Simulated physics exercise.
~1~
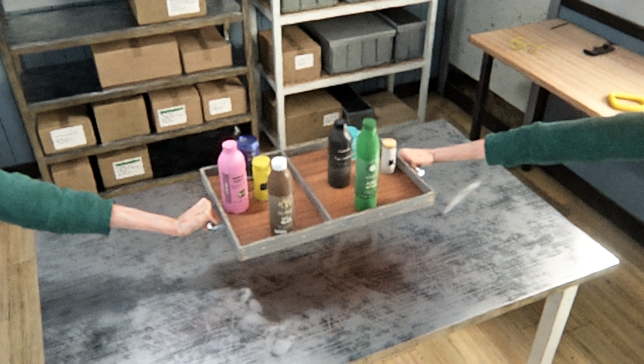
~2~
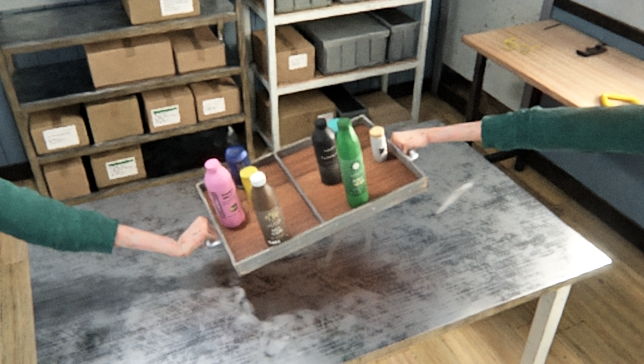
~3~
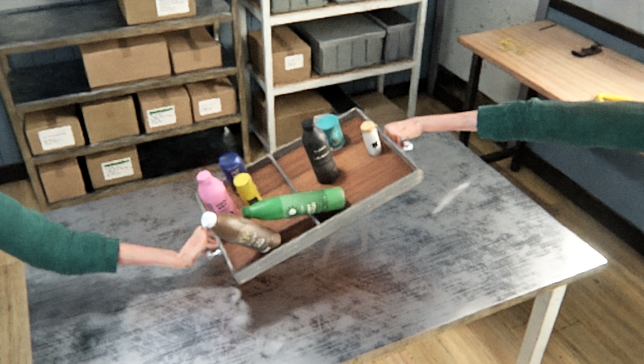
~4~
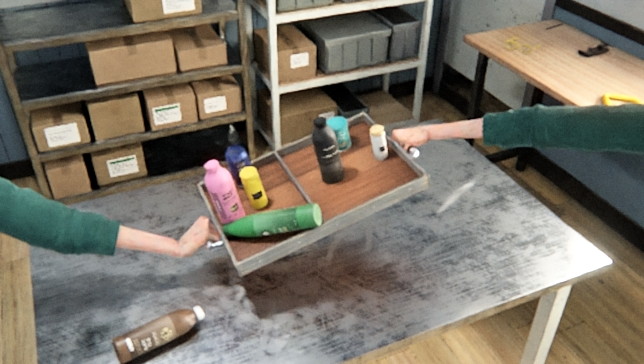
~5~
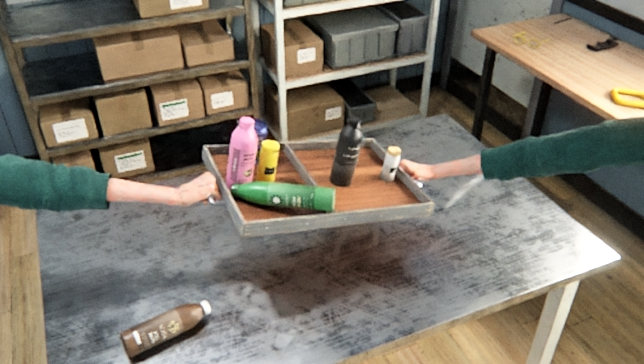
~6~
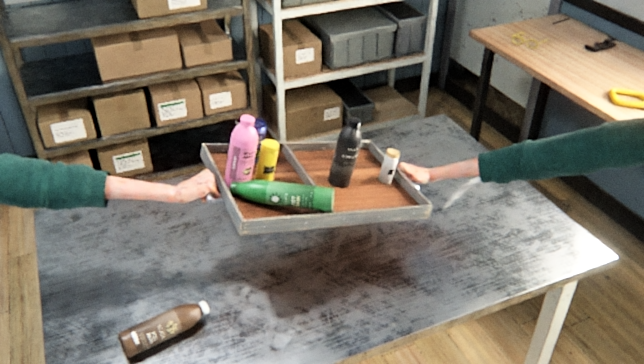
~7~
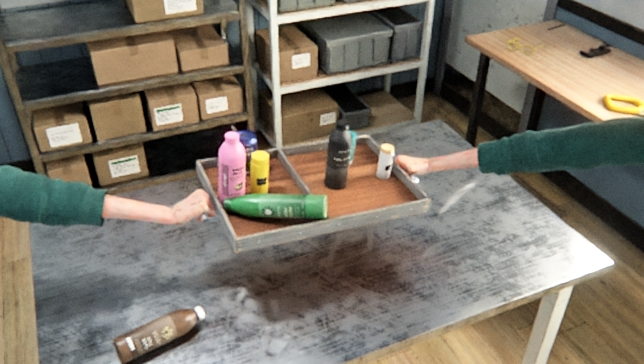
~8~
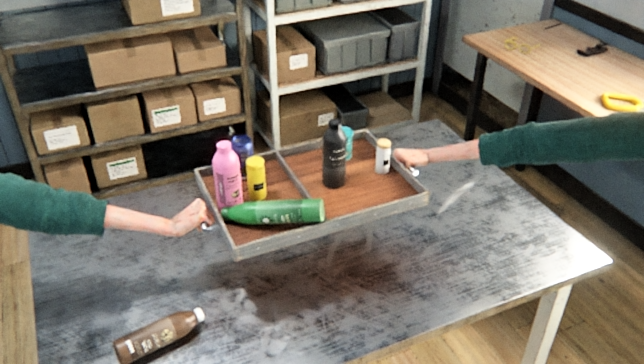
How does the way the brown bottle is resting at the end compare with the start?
At the start the brown bottle stands upright on the tray, but at the end it is lying on its side on the table.
